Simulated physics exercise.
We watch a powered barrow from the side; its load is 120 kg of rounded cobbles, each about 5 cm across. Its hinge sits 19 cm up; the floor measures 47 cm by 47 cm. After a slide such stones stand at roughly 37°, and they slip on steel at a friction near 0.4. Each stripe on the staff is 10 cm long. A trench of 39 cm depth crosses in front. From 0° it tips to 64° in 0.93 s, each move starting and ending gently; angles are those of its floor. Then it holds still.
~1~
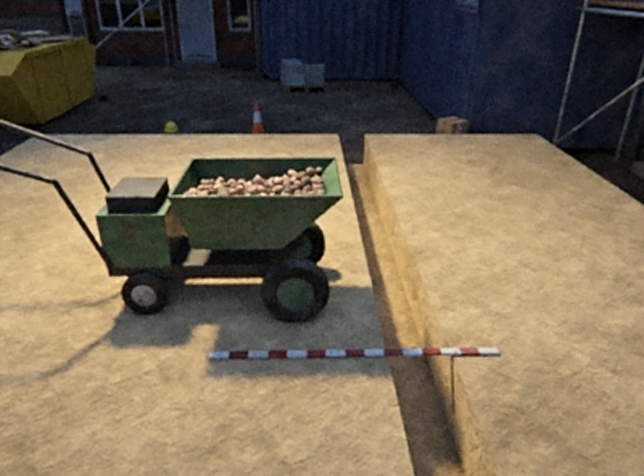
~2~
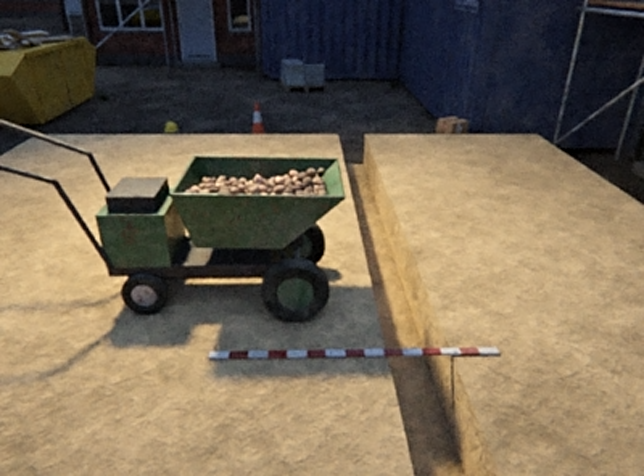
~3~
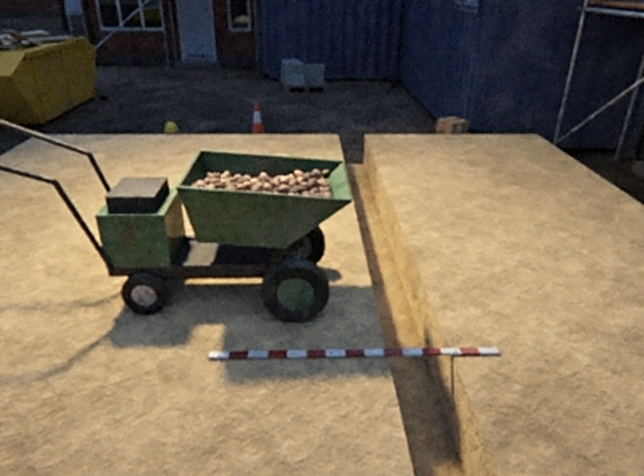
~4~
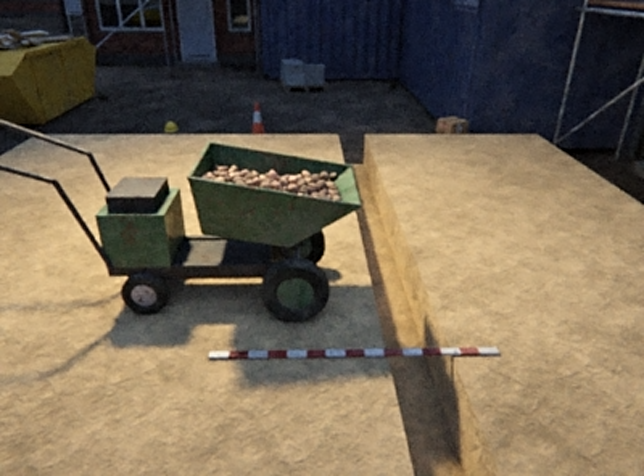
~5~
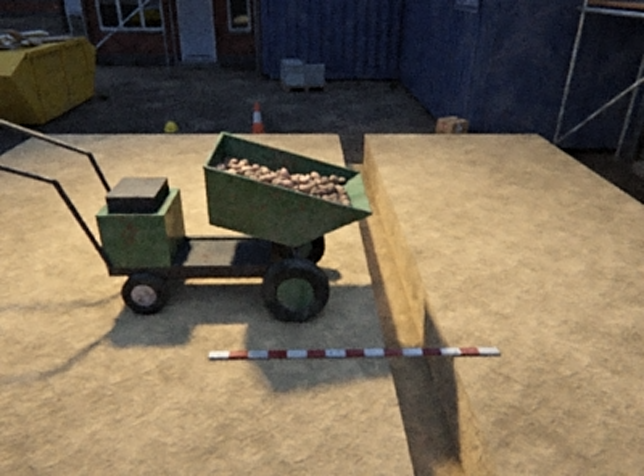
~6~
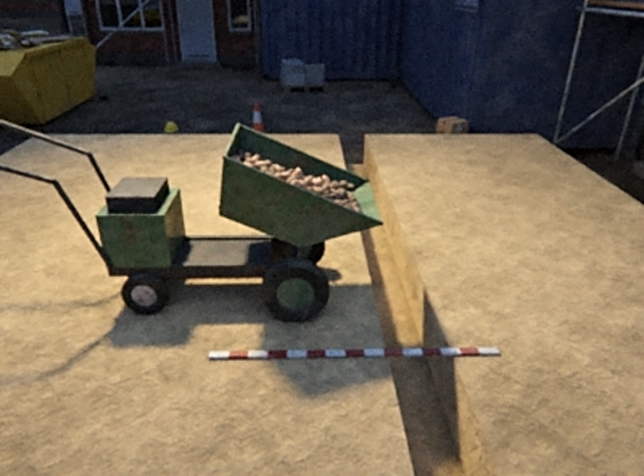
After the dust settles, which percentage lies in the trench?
About 59 per cent.
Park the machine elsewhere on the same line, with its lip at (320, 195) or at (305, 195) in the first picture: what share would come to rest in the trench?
About 85 and 95 per cent.
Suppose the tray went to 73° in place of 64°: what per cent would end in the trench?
In that case some 60 per cent.
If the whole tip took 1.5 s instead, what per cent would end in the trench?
In that case some 65 per cent.
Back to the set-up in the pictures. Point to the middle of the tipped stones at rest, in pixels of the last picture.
Their middle is at about (418, 324).
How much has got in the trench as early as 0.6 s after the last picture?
About 15 per cent by then.
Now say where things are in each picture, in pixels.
The tray is at 0°, its lip at (343, 197); the top of the load is at (299, 181), in the first frame.
The tray is at 1°, its lip at (345, 198); the top of the load is at (288, 181), in the second frame.
The tray is at 5°, its lip at (352, 201); the top of the load is at (267, 182), in the third frame.
The tray is at 10°, its lip at (361, 206); the top of the load is at (236, 177), in the fourth frame.
Lip at (372, 214), floor tilted 17°, highest stones at (233, 168), in the fifth frame.
The tray is at 24°, its lip at (383, 224); the top of the load is at (241, 159), in the sixth frame.
Then, 0.3 s after the last picture the floor is at 54°, 100 % in the tray; the foremost stones are at (388, 244).
Then, 0.6 s after the last picture the floor is at 64°, 83 % in the tray, 13 % in the trench, 4 % past the trench; the foremost stones are at (448, 295).
Then, 1.0 s after the last picture the floor is at 64°, 38 % in the tray, 25 % in the trench, 38 % past the trench; the foremost stones are at (526, 300).
Then, 2.9 s after the last picture the floor is at 64°, 0 % in the tray, 59 % in the trench, 41 % past the trench; the foremost stones are at (599, 311).
